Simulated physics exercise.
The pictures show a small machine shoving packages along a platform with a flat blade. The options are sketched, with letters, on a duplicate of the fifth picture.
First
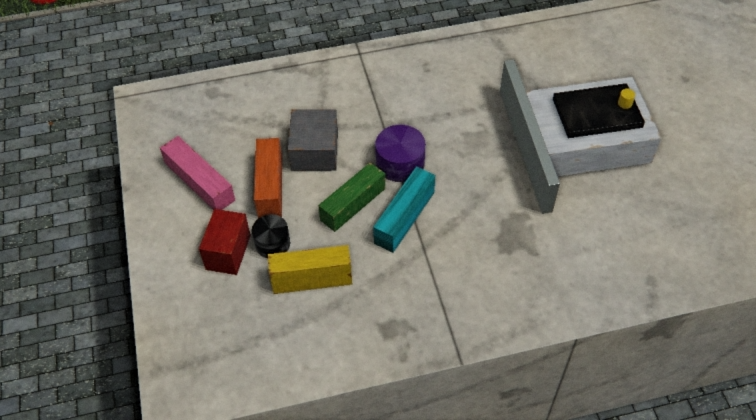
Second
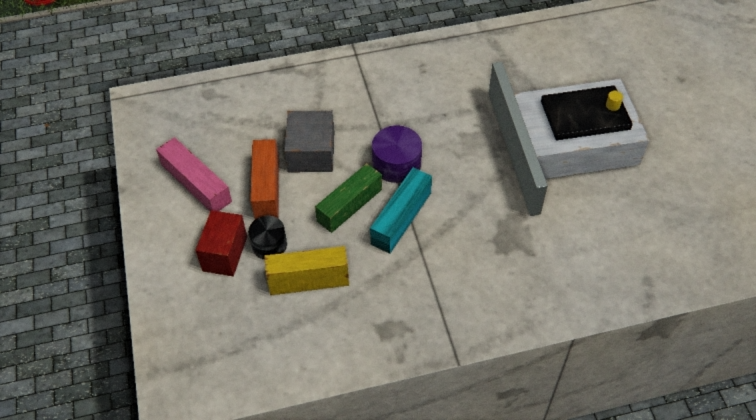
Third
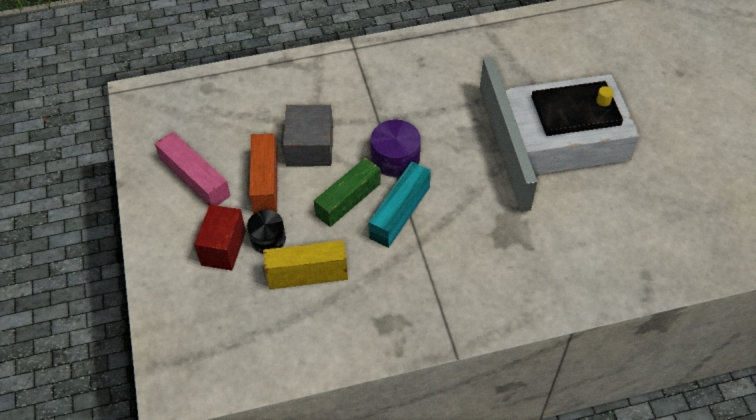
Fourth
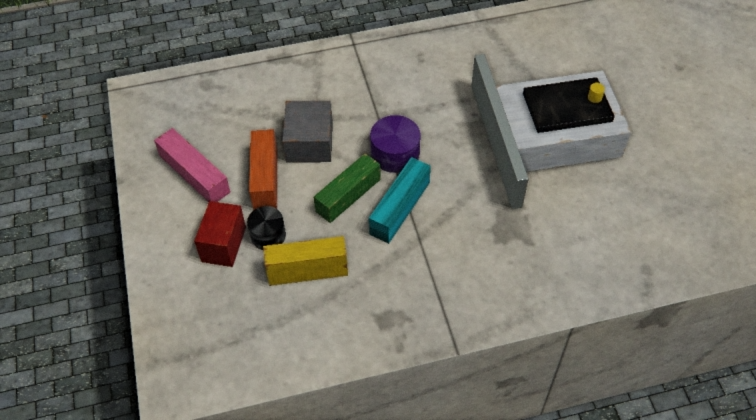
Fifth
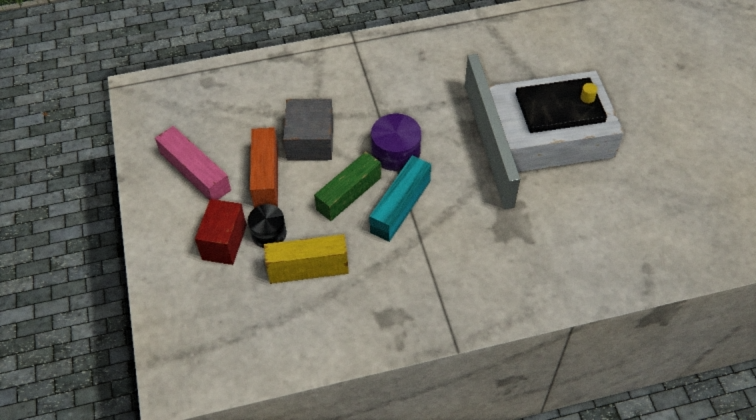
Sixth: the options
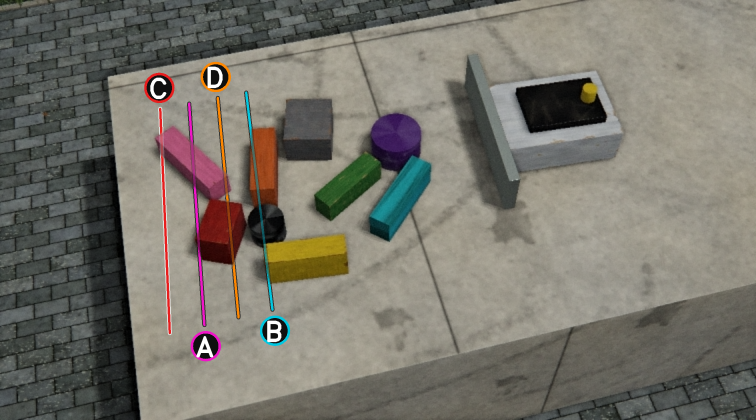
A small white machine with a flat grey blade creeping left across a stone platform toward a cluster of still, colourful blocks.
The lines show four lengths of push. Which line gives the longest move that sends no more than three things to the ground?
No fourth one falls up to A.
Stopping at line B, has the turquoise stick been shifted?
Yes.
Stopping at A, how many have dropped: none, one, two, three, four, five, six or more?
Two.
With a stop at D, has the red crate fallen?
No.
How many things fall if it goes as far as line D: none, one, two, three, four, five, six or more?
The count is none.
On the marked copy, A at (196, 205); B at (258, 192); C at (165, 211); D at (227, 198).
Following A. Soon after the start, robot (452, 126); turquoise stick (379, 201); purple canister (354, 141).
Later, robot (344, 148); red crate (184, 237); pink bar (183, 167).
In the end, robot (260, 165); red crate over the edge; pink bar over the edge; two fallen.
As for the rest, B is within the limit but short; C drops four; D is within the limit but short.
